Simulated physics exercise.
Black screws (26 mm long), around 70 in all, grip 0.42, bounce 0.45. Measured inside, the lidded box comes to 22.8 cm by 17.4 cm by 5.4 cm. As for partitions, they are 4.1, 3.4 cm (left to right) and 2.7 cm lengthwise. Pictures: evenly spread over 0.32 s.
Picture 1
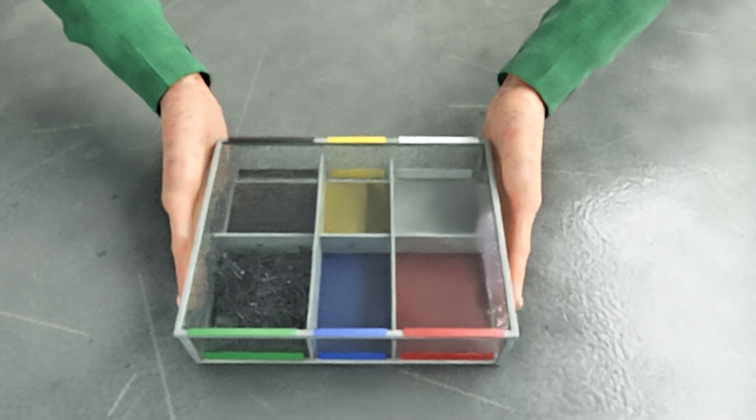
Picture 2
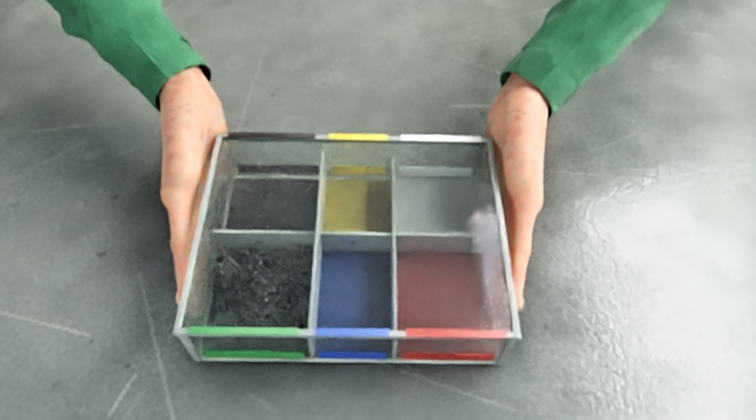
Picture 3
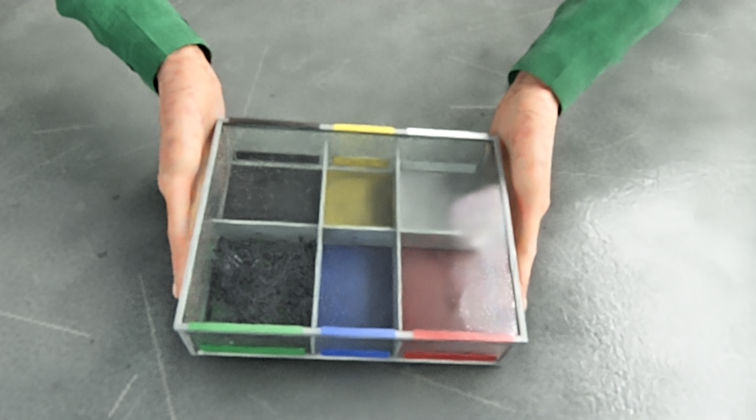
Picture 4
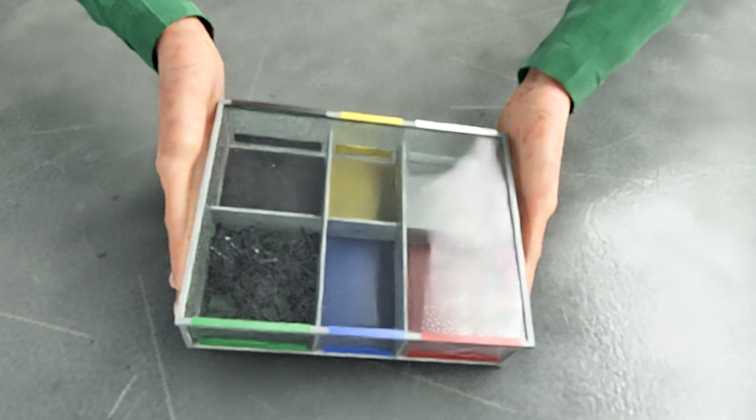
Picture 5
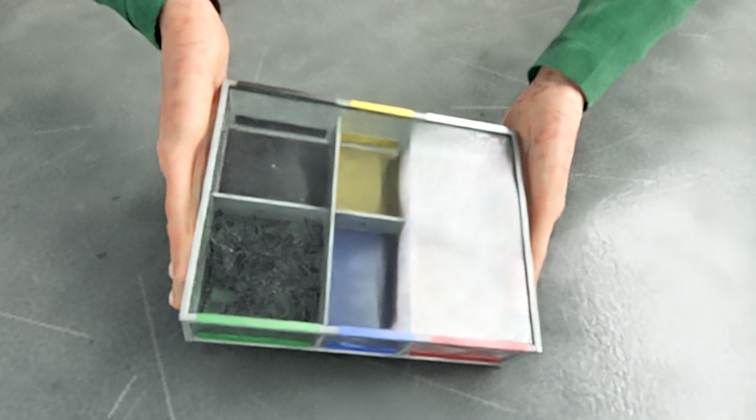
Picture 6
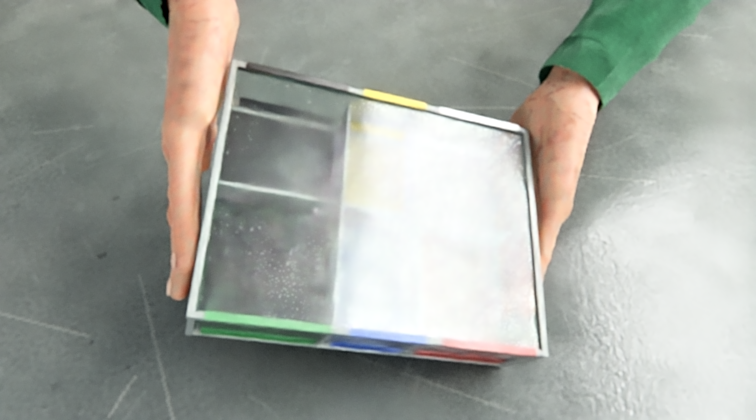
A clear divided box with colored edges tilts gradually in two hands, its far side rising and its right front corner lowest, while a whitish haze spreads from the right compartments leftward until it veils most of the interior.
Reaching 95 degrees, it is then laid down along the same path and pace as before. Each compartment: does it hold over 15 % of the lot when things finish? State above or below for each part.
Red: Below. Blue: Below. Green: Above. Yellow: Below. White: Below. Black: Below.
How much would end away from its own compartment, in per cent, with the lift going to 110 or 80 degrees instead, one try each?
I'd expect close to 15 and then close to 0 per cent.
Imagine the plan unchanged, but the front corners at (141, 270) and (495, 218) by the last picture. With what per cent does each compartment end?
So it works out as red at 0 percent, blue at 0 percent, green at 45 percent, yellow at 0 percent, white at 0 percent and black at 55 percent.
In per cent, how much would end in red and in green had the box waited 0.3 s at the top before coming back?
In that case red keeps 10% and green keeps 95%.
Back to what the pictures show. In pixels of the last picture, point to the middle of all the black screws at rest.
Look around (289, 321) in the last picture.
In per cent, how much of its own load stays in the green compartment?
Roughly 90 per cent.
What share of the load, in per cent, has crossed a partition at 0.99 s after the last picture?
Roughly 5 percent.
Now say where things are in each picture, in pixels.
The first frame shows box tilt 0 degrees, front corners at (181, 331) and (511, 332); green 100 %.
The second frame shows box tilt 1 degrees, front corners at (181, 329) and (513, 333).
The third frame shows box tilt 6 degrees, front corners at (181, 324) and (520, 337), lowest corner right front.
The fourth frame shows box tilt 11 degrees, front corners at (183, 319) and (527, 342), lowest corner right front.
The fifth frame shows box tilt 17 degrees, front corners at (187, 315) and (534, 346), lowest corner right front.
The sixth frame shows box tilt 22 degrees, front corners at (195, 312) and (541, 351), lowest corner right front; green 100 %.
Then, 0.99 s after the last picture, tilt 94 degrees; blue 5 %, green 95 %.
Then, 1.66 s after the last picture, tilt 40 degrees; red 5 %, green 95 %.
Then, 2.36 s after the last picture, tilt 0 degrees; red 5 %, green 95 %.
In the end, red 10 %, blue 0 %, green 95 %, yellow 0 %, white 0 %, black 0 %.
